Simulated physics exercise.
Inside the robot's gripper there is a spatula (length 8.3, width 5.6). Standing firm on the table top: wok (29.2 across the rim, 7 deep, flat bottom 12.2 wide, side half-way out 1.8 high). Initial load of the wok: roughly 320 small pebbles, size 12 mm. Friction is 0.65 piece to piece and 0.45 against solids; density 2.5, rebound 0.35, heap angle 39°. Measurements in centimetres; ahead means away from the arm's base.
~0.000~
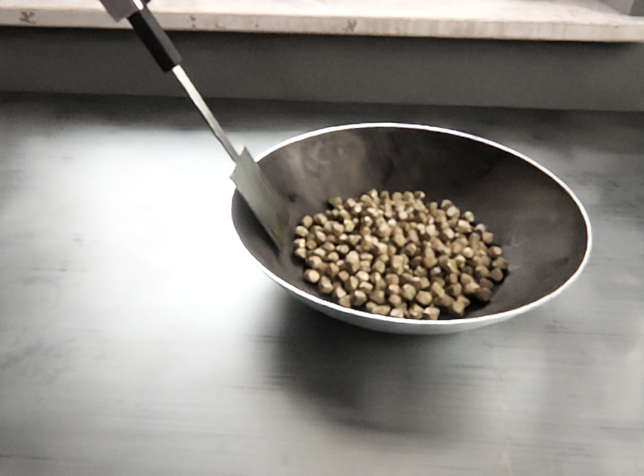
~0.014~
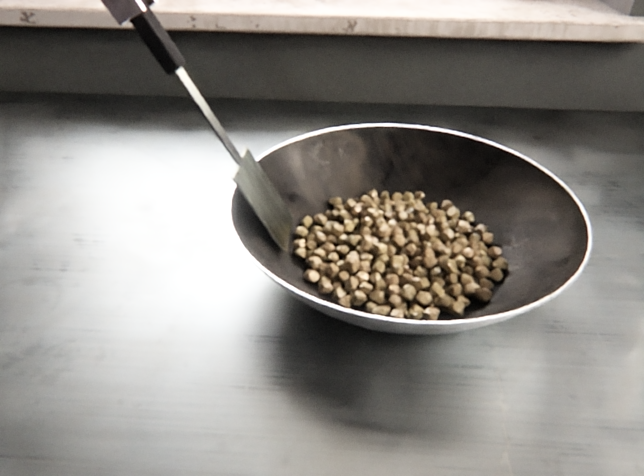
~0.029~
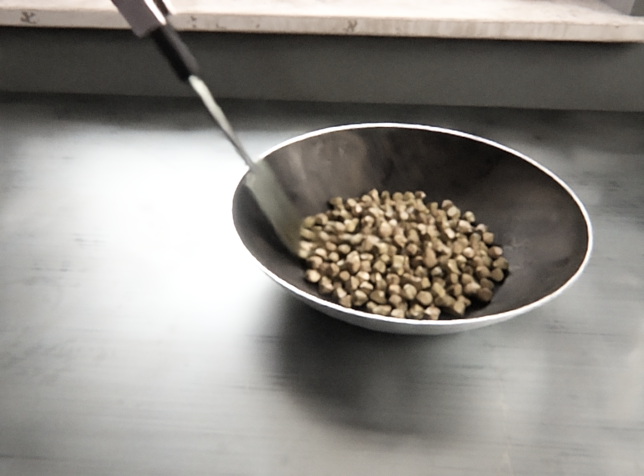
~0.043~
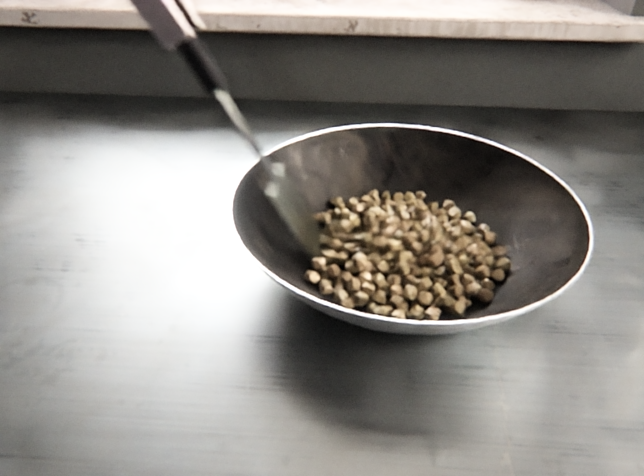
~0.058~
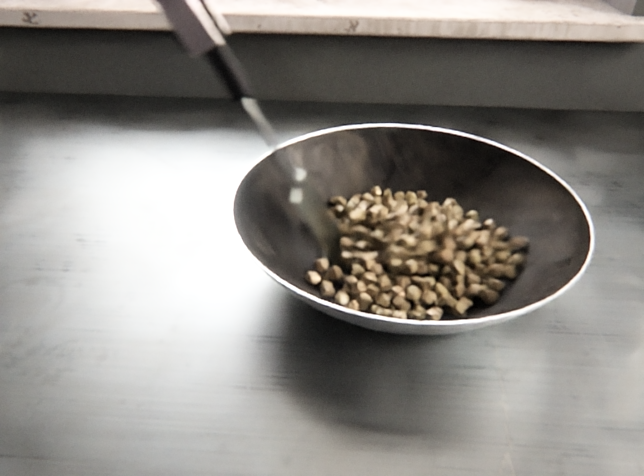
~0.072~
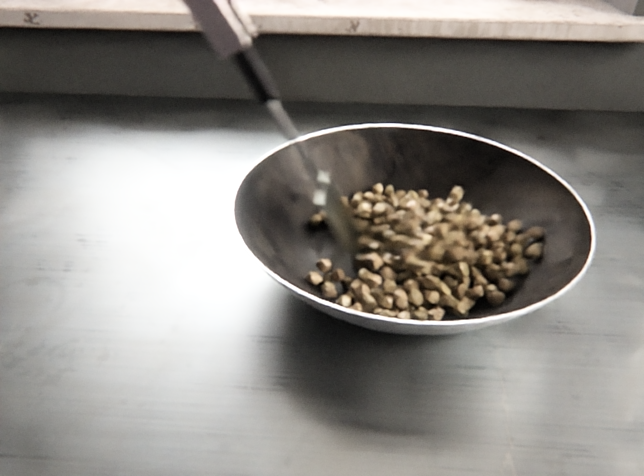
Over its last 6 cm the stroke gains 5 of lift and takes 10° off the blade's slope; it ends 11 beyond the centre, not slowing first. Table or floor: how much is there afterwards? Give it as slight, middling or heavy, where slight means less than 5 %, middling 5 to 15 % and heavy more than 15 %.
Heavy.
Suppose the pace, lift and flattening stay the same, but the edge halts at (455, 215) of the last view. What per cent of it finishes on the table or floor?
About 0 per cent.
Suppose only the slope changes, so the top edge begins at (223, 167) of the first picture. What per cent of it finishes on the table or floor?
Roughly 15 percent ends on the table or floor.
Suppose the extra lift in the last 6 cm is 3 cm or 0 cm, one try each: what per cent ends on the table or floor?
Roughly 30 per cent, then 30 per cent.
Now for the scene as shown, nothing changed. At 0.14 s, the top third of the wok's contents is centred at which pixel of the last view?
Around (512, 232).
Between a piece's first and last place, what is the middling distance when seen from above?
The answer is about 4 cm.
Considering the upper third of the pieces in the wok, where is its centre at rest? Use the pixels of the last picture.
Roughly at (488, 262).
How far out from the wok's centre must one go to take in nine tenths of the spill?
65 cm.
After 0.11 s, sloping 62°, highest piece 9 above the table; 319 in the wok.
After 0.14 s, sloping 60°, highest piece 10 above the table; 319 in the wok.
After 0.36 s, sloping 52°, highest piece 27 above the table; 241 in the wok, 15 on the table or floor, 63 on the blade or in flight.
After 1.41 s, sloping 52°, highest piece 5 above the table; 241 in the wok, 78 on the table or floor.
In the end, 241 in the wok, 78 on the table or floor. That is 24 % on the table or floor.
